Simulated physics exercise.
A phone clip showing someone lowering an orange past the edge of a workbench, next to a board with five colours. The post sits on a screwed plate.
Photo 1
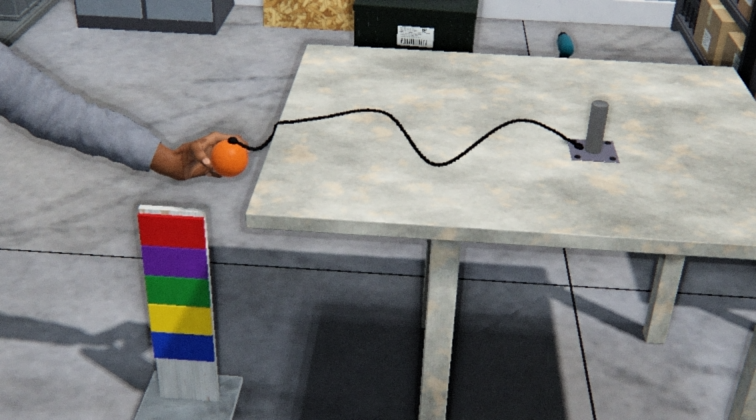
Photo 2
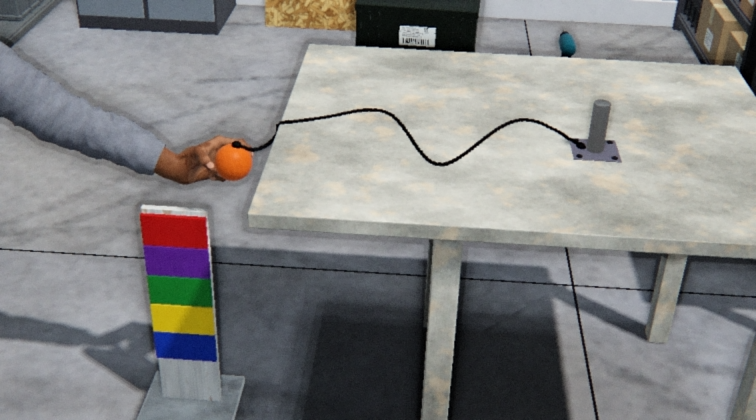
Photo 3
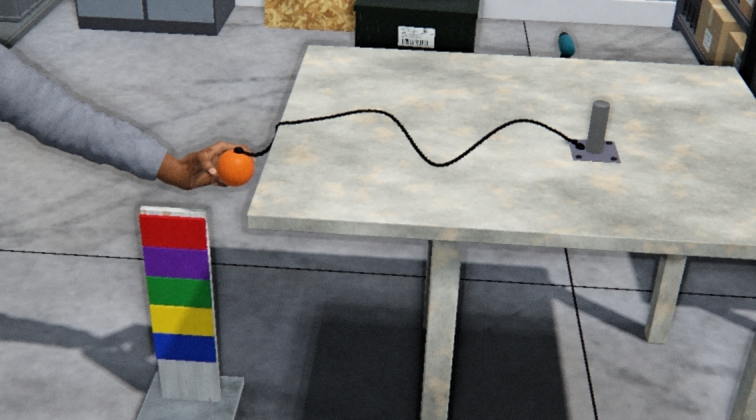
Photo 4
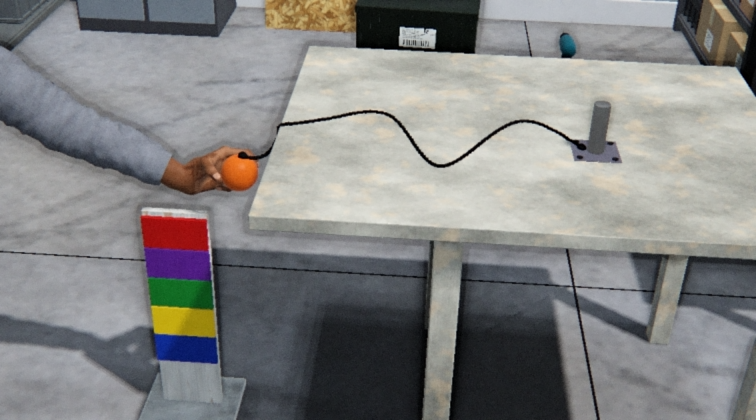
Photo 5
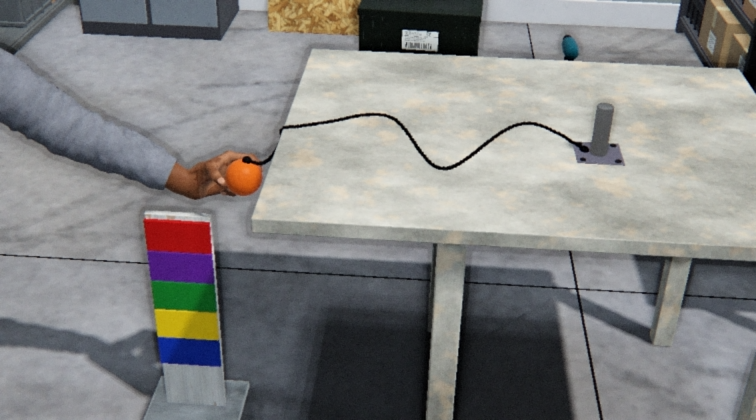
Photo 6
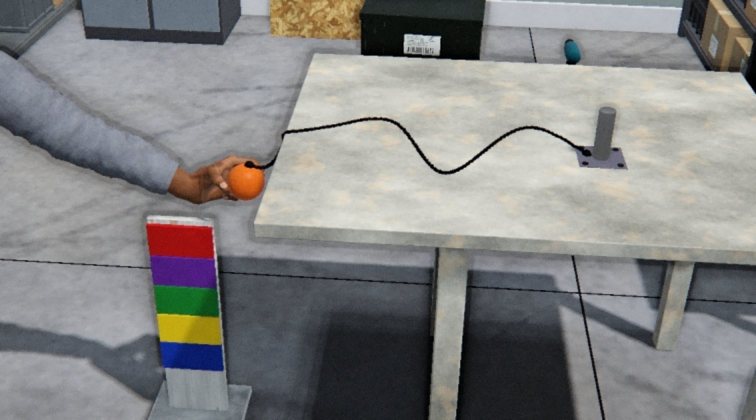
A hand holding an orange ball on a black cord beside a stone-topped table, lowering it slightly above a colour-banded board.
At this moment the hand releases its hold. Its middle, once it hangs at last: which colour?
Colour: Yellow.
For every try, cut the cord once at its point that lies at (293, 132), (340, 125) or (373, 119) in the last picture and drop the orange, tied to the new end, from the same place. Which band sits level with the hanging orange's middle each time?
Purple; red; none, it hangs higher.
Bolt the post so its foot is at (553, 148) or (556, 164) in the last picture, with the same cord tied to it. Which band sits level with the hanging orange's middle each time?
First try: Blue; second try: Blue.
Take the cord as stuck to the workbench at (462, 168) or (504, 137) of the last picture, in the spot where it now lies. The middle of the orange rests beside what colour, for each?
Going through them one at a time, the answers are purple; green.
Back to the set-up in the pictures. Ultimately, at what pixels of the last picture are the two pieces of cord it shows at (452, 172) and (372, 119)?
They finish close to (369, 140) and close to (286, 196).
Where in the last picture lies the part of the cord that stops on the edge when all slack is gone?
(410, 138).
Soon after, orange near (255, 303); level with green.
Then, orange near (313, 328); level with yellow.
Further on, orange near (281, 331); level with yellow.
At rest, orange near (293, 333); level with yellow. At yellow.
